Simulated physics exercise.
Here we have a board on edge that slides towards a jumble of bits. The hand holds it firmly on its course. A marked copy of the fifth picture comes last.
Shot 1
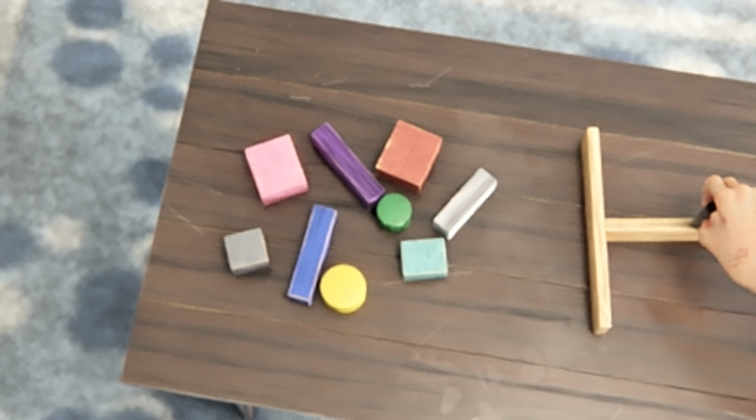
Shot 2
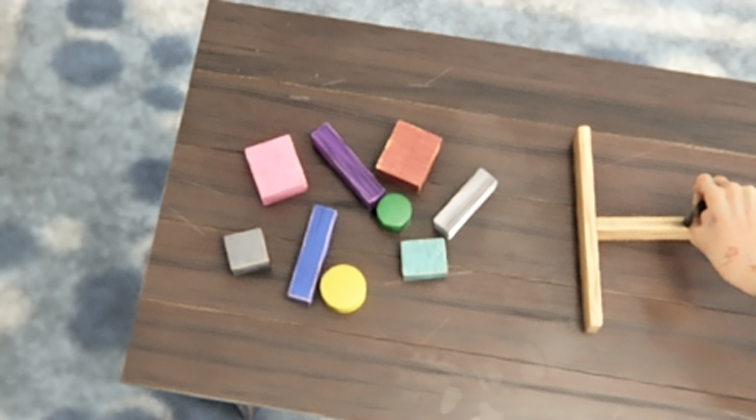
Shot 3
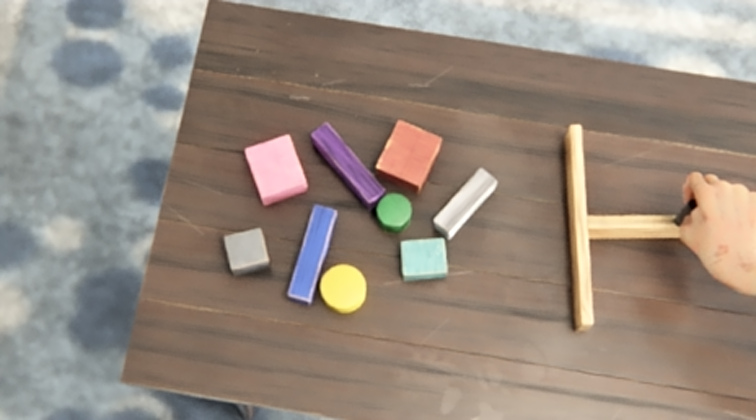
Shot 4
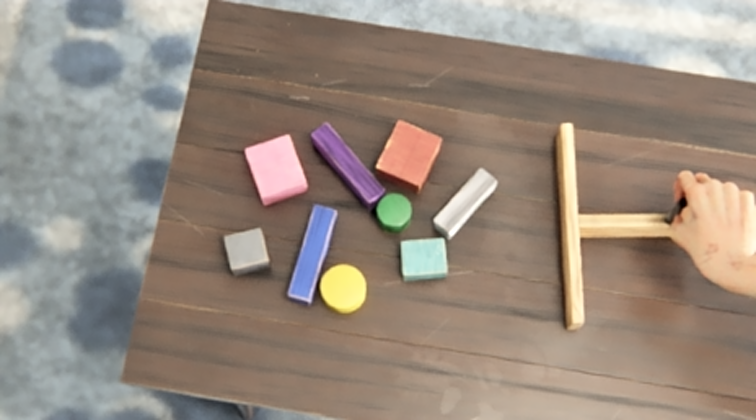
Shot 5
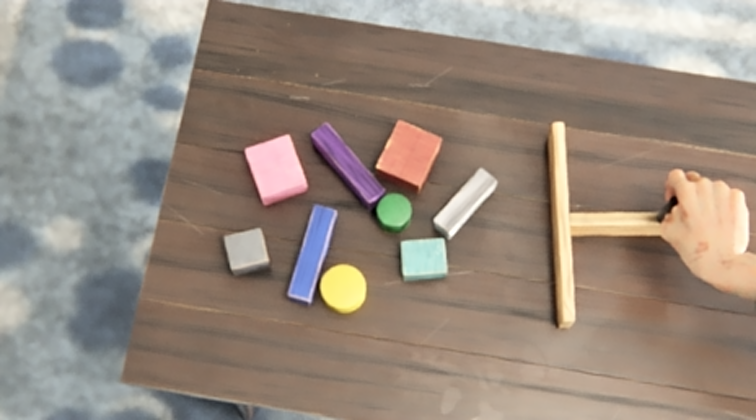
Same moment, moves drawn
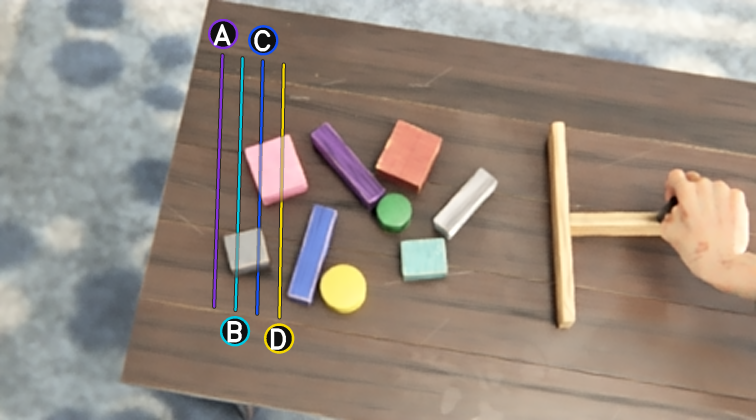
A wooden board on edge, held by a hand at its handle, slides slowly left a short way across a dark table, while the pink, purple, red, green, blue, yellow, grey, silver and teal pieces stay still.
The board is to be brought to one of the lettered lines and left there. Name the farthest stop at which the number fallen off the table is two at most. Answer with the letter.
No third one falls up to B.
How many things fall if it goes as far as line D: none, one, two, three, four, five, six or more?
By then, none.
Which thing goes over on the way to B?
It is the pink block.
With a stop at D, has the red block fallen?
By then, no.
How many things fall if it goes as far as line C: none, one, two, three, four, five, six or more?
By then, none.
On the marked copy, A at (218, 177); B at (239, 180); C at (260, 183); D at (282, 187).
With B. Early on, board (446, 200); red block (399, 154); turquoise block (419, 258).
Further on, board (331, 182); pink block (240, 182); grey block (234, 253).
At the end, board (240, 167); pink block over the edge; purple stick (172, 143); one fallen.
As for the rest, A drops three; C is within the limit but short; D is within the limit but short.
